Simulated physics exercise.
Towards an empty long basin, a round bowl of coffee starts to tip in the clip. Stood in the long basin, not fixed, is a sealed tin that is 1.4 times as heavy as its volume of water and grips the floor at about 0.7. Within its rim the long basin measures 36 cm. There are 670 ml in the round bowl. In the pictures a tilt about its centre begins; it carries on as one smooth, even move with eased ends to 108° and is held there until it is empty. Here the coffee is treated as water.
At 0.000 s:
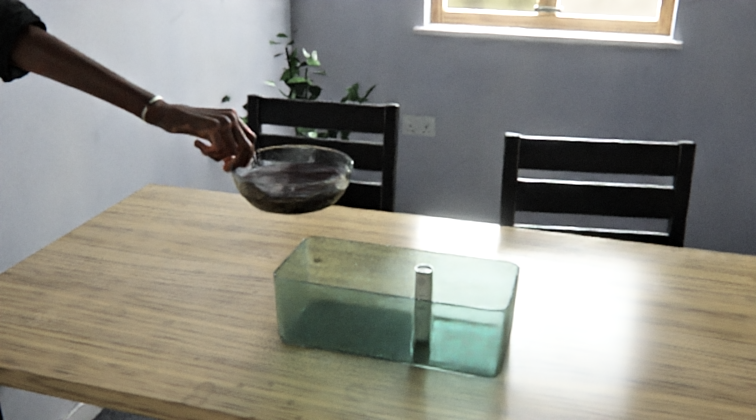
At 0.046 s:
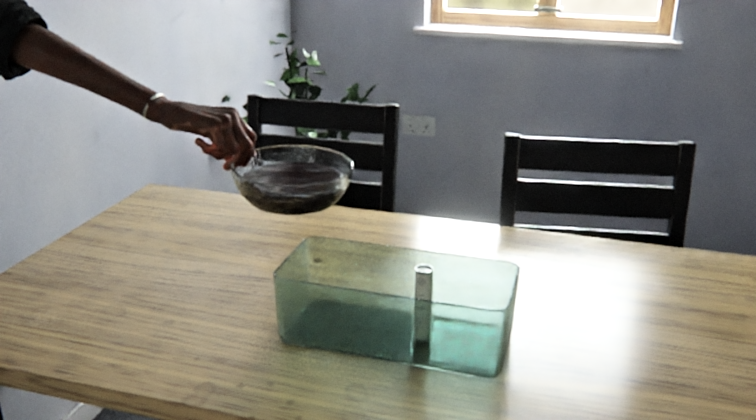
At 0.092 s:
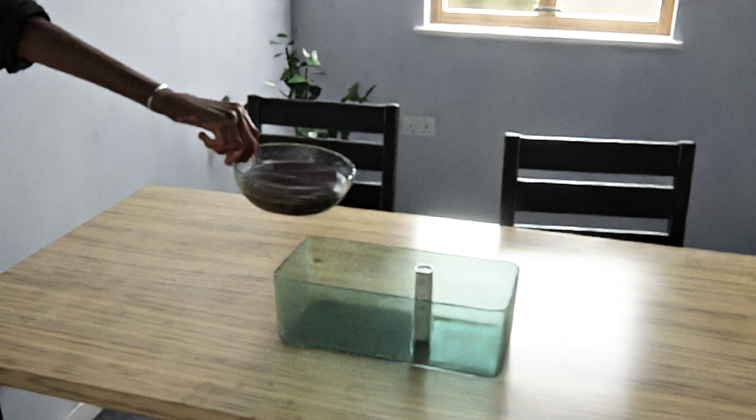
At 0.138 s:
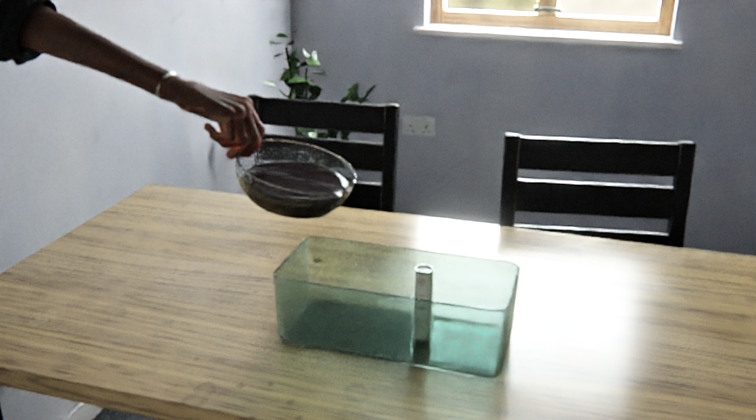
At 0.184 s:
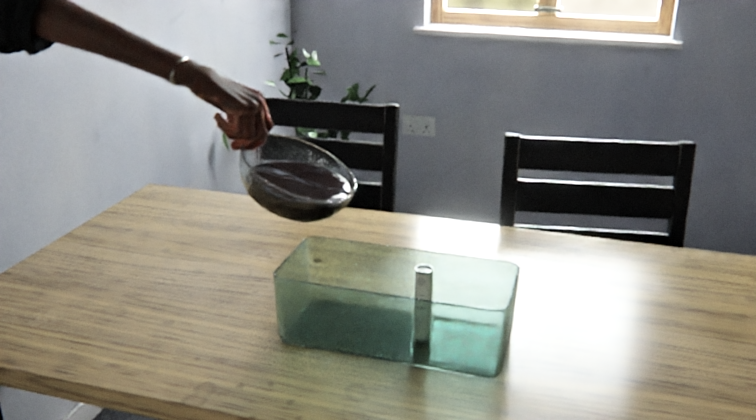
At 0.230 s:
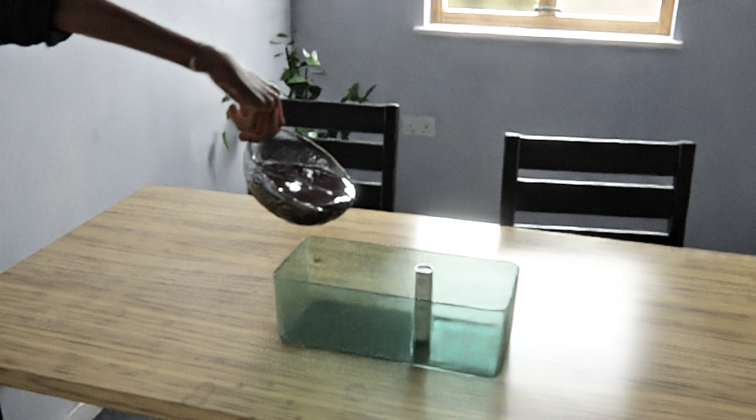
To begin with, a hand holds a round glass bowl of dark liquid almost level above a wooden table, beside a greenish long basin with a tin standing in it. The hand slowly tilts the bowl to the right, its left side rising, until it slants steeply near the basin.
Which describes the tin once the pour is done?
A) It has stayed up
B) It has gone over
Answer: A.
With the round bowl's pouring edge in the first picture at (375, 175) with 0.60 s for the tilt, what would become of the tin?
It tumbles.
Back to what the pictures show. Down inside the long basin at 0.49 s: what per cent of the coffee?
About 78%.
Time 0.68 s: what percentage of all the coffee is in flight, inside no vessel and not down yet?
Estimated airborne part: Roughly 4 per cent.
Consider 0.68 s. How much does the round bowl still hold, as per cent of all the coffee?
Around 0 in a hundred.
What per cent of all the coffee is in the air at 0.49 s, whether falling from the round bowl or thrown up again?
Some 18 per cent.
Then, 0.49 s in, the tilt is 99° and 3 per cent is still to pour; the tin stands where it began.
Then, 0.68 s in, the tilt is 108° and 0 per cent is still to pour; the tin stands where it began.
Then, 0.88 s in, the tilt is 108° and 0 per cent is still to pour; the tin stands where it began.
Then, 1.10 s in, the tilt is 108° and 0 per cent is still to pour; the tin stands where it began.
Finally, the tin stands where it began.
